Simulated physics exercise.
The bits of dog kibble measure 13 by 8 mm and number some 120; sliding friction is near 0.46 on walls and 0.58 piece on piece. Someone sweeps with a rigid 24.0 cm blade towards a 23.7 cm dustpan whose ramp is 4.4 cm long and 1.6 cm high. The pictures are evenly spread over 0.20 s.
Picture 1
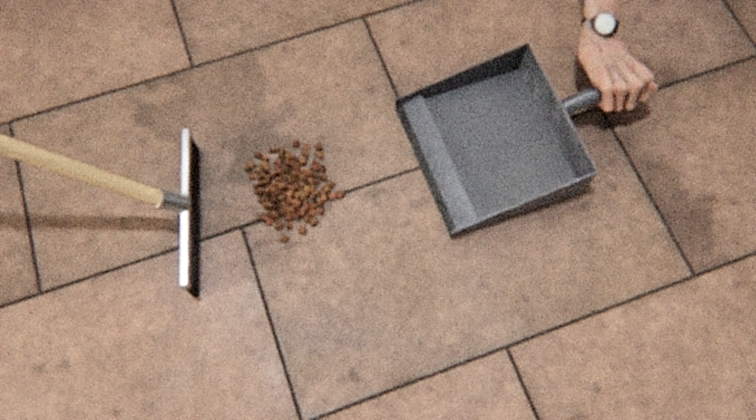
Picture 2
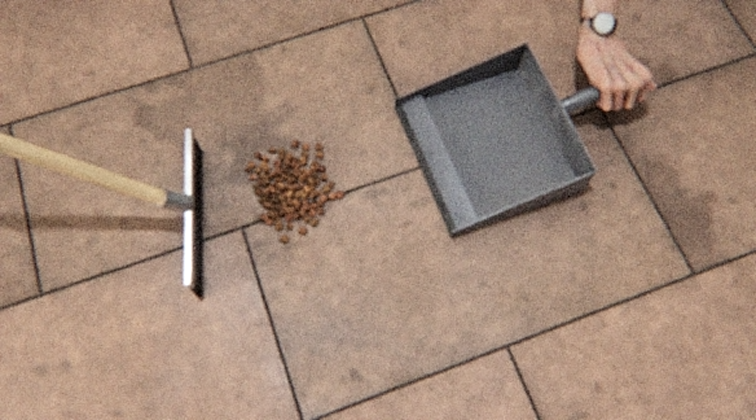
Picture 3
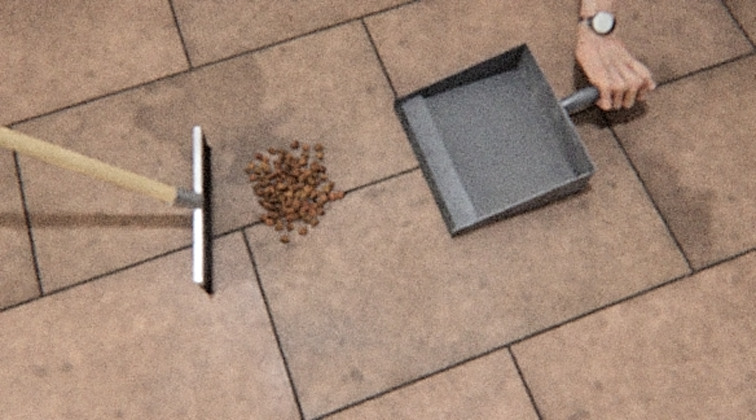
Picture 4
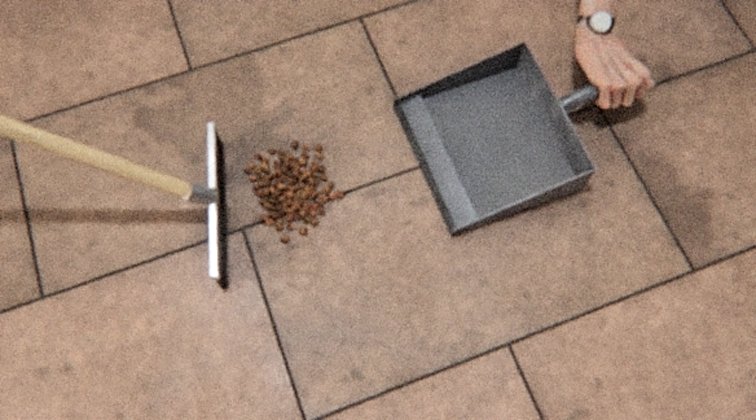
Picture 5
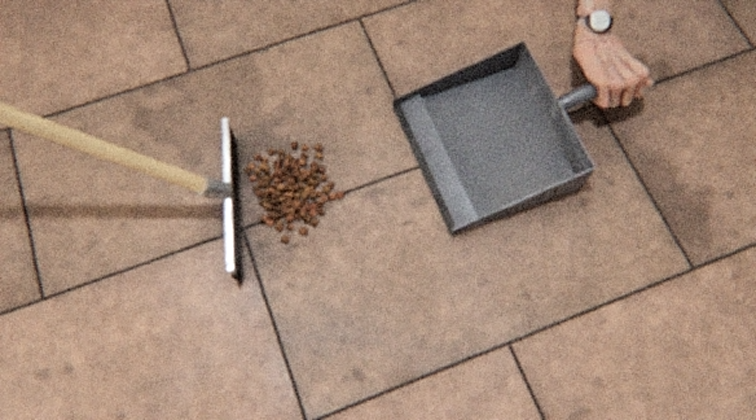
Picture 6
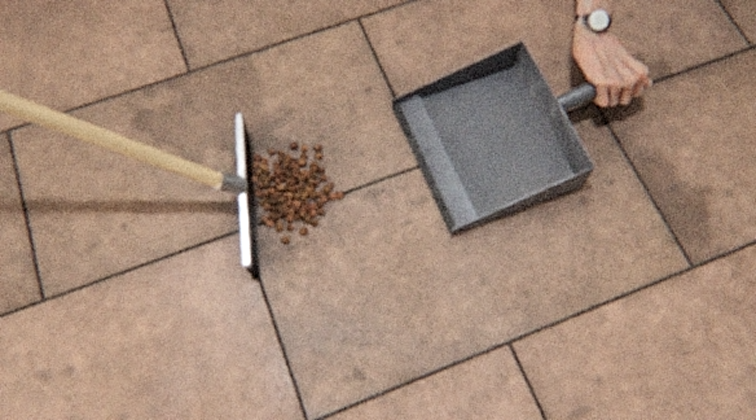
A wooden-handled blade slides right across brown floor tiles until it reaches the left edge of a small pile of brown kibble, while a hand wearing a watch holds a grey dustpan nearly still on the right.
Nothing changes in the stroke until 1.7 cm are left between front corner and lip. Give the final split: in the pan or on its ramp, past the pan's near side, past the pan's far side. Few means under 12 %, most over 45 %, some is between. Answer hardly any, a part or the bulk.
Pan: Hardly any, near side: Hardly any, far side: Hardly any.
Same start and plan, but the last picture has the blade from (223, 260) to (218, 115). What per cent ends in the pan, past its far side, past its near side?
Pan 0, far 15, near 0.
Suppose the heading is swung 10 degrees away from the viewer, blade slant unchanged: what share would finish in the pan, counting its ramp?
Then about 0 per cent.
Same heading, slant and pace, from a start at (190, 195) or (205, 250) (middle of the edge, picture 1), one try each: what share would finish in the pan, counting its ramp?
Some 0 and 20 per cent.
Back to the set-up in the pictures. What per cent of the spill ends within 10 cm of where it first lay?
Roughly 0 per cent.
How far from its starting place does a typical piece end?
About 18 cm.
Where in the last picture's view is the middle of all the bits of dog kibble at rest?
At about (401, 160).
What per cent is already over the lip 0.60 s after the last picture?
Some 5 per cent.
Then, 0.20 s after the last picture, middle of the blade 16 cm from the lip; 0 % over the lip, far side 5 %, near side 0 %.
Then, 0.34 s after the last picture, middle of the blade 8 cm from the lip; 0 % over the lip, far side 5 %, near side 0 %.
Then, 0.60 s after the last picture, middle of the blade 5 cm from the lip; 5 % over the lip, far side 5 %, near side 0 %.
In the end, pan 5 %, near side 0 %, far side 5 %, in front of the lip or behind the blade 90 %.
